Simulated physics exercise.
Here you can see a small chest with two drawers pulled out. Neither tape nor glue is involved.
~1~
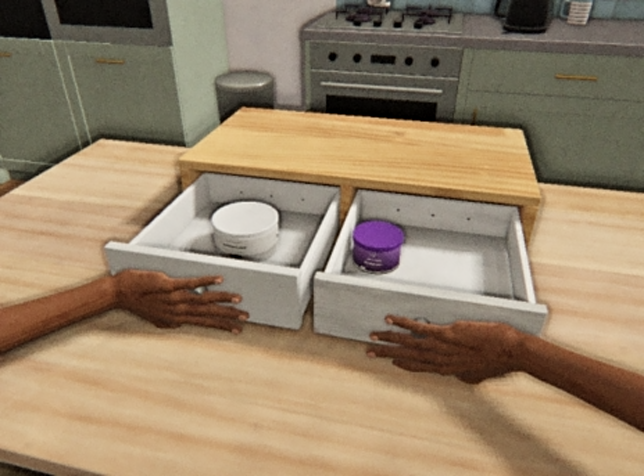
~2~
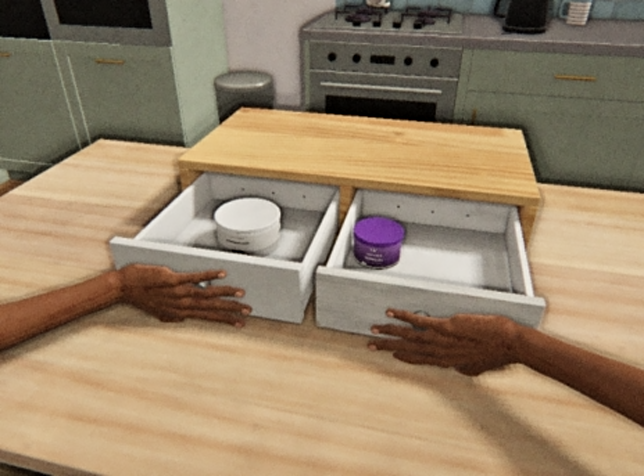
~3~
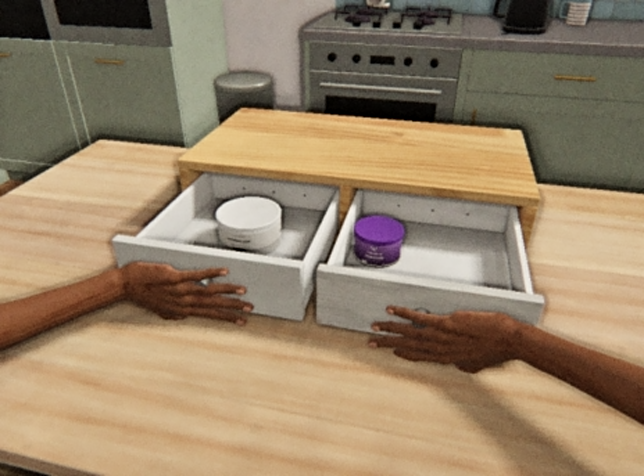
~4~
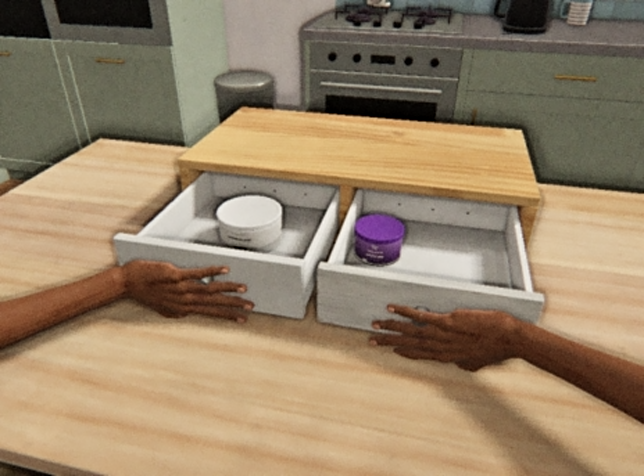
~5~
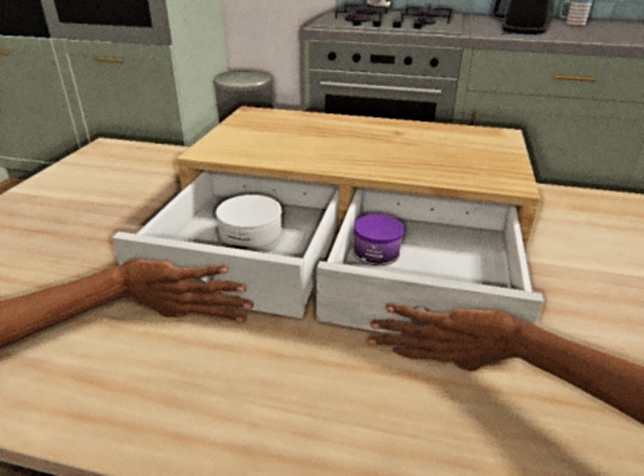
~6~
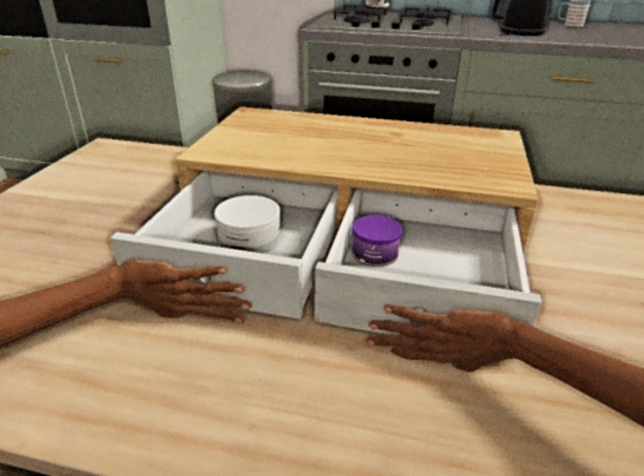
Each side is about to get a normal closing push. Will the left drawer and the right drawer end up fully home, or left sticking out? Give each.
Each one: Left drawer - fully home; right drawer - fully home.
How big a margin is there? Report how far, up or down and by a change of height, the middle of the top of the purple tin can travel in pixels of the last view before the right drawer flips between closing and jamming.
Move it up by about 20 pixels.
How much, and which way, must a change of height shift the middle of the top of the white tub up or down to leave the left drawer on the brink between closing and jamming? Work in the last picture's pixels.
About 16 pixels, up.
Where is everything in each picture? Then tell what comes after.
Left drawer (241, 235) wide open; right drawer (428, 260) wide open; purple tin (377, 247), in the first picture.
Right drawer (428, 255) wide open; white tub (249, 229), in the second picture.
Left drawer (244, 229) wide open; chest (360, 175), in the third picture.
Right drawer (428, 252) wide open; purple tin (378, 240), in the fourth picture.
Left drawer (244, 227) wide open; white tub (250, 225), in the fifth picture.
Left drawer (243, 227) wide open; right drawer (426, 252) wide open; chest (358, 175), in the sixth picture.
Then, 0.42 s later than the last frame, left drawer starting in; right drawer about half in.
Then, 0.72 s later than the last frame, left drawer about half in; right drawer about half in.
When it is over, the left drawer goes all the way in; the right drawer goes all the way in.
